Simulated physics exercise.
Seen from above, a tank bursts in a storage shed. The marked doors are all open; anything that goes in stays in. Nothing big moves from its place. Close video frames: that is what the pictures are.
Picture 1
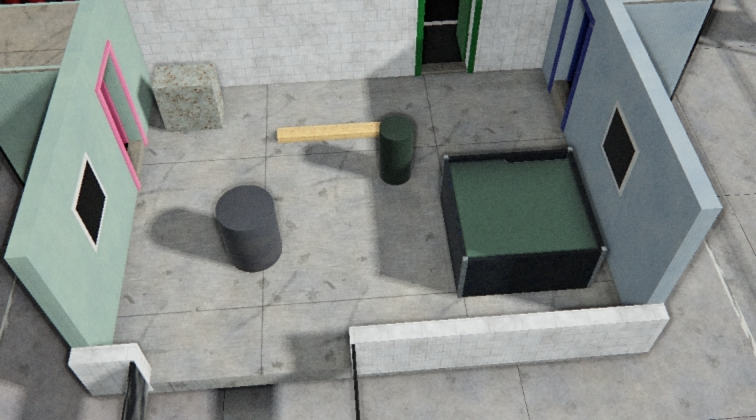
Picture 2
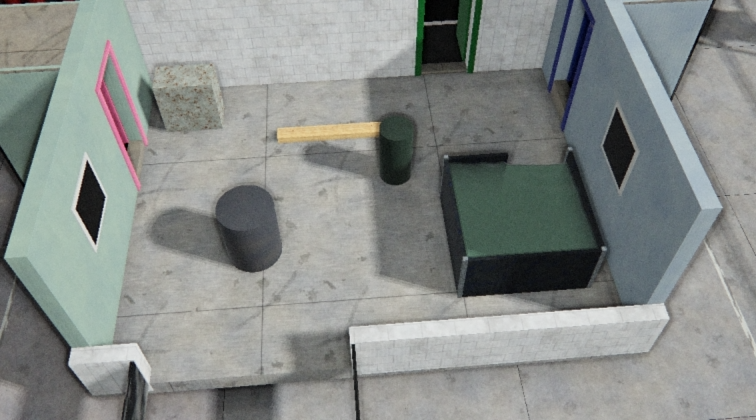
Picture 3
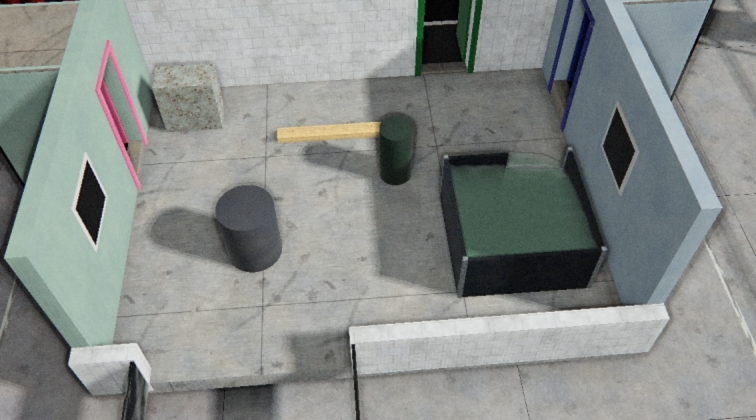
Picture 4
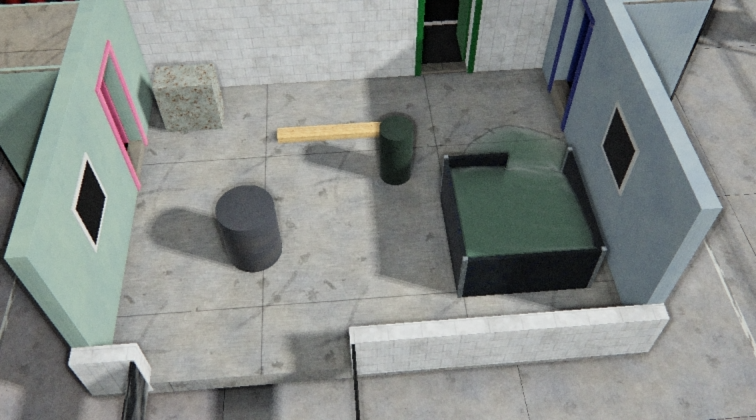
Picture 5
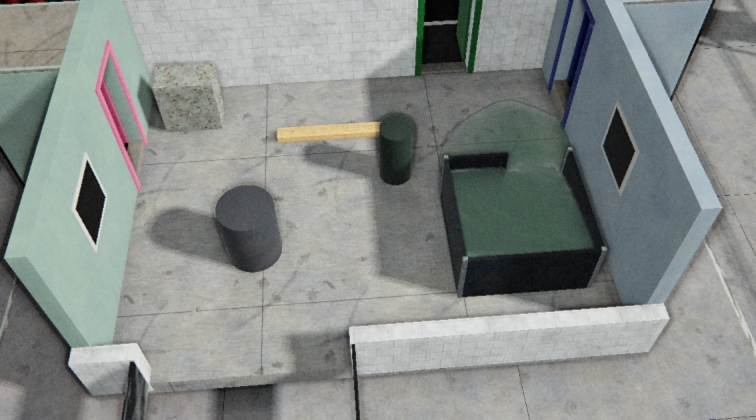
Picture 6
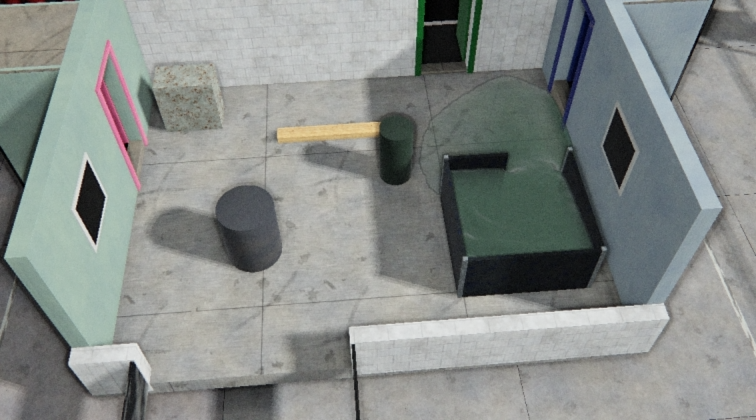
Dark green water sits level in a black-sided square tank at the right of a roofless shed with a grey slab floor, seen from above. Around it stand a dark green cylinder, a yellow beam, a grey cylinder and a speckled block, between pale green and blue-grey walls. The tank's far side opens and water pours through, spreading in a widening rounded sheet toward the back wall, while the camera stays still.
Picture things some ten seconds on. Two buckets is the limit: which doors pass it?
As I see it, the pink door does not top two buckets, the blue door does not top two buckets, the green door tops two buckets.
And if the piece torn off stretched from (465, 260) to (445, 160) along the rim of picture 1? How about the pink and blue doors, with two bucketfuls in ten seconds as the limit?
Well, the pink door crosses the threshold, and the blue door comes up short.
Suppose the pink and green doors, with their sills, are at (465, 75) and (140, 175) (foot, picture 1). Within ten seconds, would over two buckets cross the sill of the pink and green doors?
Pink door: Over the limit; green door: Over the limit.
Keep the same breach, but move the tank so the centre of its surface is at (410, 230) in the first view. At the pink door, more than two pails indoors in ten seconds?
Checking each in turn, the pink door comes in short.
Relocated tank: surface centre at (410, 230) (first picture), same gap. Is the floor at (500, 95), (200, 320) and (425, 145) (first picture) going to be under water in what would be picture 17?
Soaked, spared, soaked.
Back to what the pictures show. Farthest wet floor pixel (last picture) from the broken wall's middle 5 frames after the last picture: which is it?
My guess would be about (374, 83).
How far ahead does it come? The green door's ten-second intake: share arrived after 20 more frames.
Share at that point: Roughly 55 %.
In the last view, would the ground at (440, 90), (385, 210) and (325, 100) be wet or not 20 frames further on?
Lab note, in the order given: Wet through, unwetted, wet through.
A moment on, water covers 20 % of the floor; the pink door not reached, the blue door wet at the sill, nothing in, the green door over two buckets in.
Next, water covers 25 % of the floor; the pink door not reached, the blue door wet at the sill, nothing in, the green door far over two buckets in.
Then, water covers 40 % of the floor; the pink door not reached, the blue door under two buckets in, the green door far over two buckets in.
Later, water covers 70 % of the floor; the pink door wet at the sill, nothing in, the blue door under two buckets in, the green door far over two buckets in.
In the end, water covers 90 % of the floor; the pink door wet at the sill, nothing in, the blue door under two buckets in, the green door far over two buckets in.
